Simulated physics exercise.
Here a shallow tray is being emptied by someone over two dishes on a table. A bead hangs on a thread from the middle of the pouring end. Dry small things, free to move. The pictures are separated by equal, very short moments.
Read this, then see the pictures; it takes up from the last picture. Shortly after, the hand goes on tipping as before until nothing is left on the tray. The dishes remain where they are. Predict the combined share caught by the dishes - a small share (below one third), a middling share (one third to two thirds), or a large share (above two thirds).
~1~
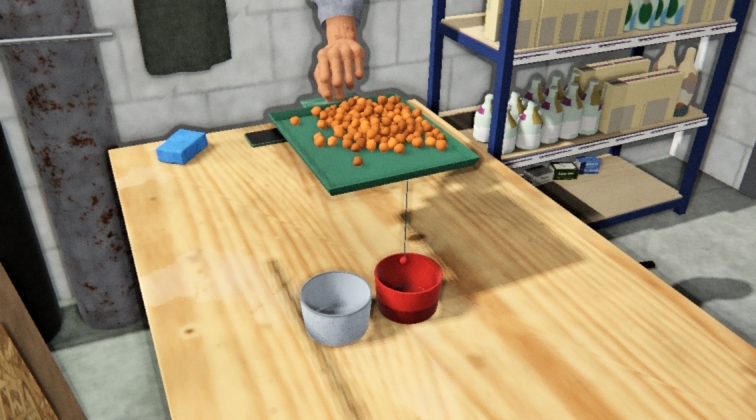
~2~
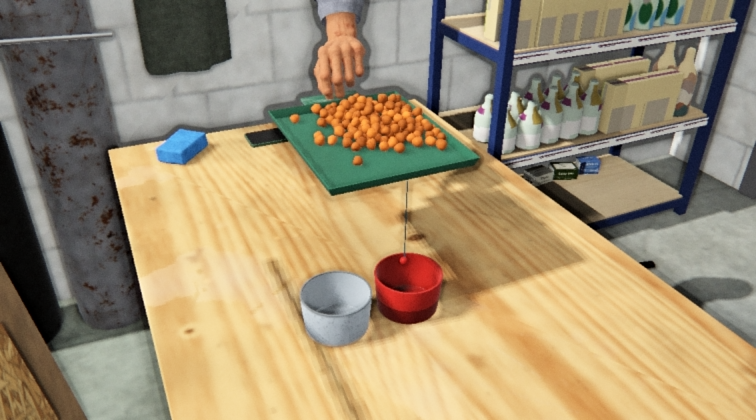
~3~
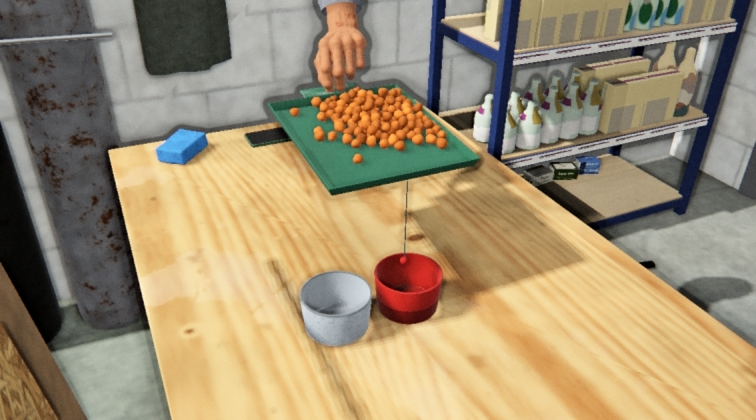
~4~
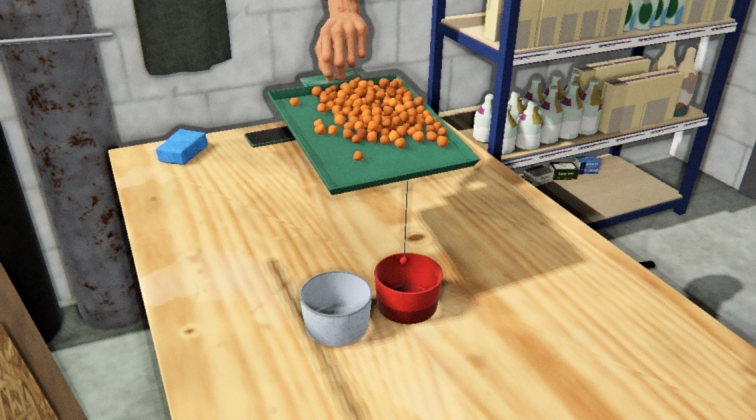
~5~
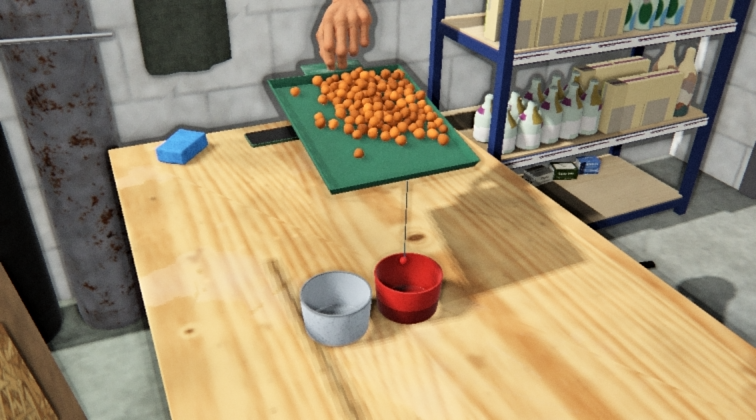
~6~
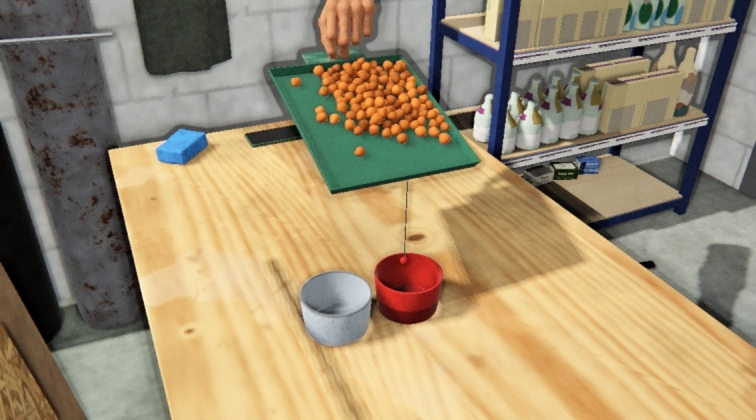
A small share, below one third.
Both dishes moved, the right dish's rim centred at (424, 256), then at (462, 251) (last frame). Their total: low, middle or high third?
To begin with: Under a third; after that: Under a third.
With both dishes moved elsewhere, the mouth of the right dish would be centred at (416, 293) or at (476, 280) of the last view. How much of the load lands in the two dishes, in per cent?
Roughly 50% first, roughly 70% second.
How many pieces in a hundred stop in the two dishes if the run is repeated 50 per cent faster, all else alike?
It would be around 10 percent.
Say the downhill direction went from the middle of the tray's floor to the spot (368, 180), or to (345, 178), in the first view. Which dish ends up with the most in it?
The first tilt favours the left-side dish and the second the left-side dish.
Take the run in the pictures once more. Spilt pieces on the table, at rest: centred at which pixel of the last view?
Centre: Roughly (471, 350).
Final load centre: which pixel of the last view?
About pixel (459, 349).
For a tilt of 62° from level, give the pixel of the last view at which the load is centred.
I'd put the middle close to (421, 156).
Shortly afterwards, tray tipped steeply; the bulk on the tray; a little outside both; near a quarter in the air.
Next, tray tipped past a quarter turn; a little on the tray; only a few in the left dish; a little in the right dish; near two thirds outside both; near a third in the air.
Some moments later, tray tipped past a quarter turn; only a few in the left dish; a little in the right dish; all but a few outside both.
In the end, tray tipped past a quarter turn; only a few in the left dish; a little in the right dish; all but a few outside both.
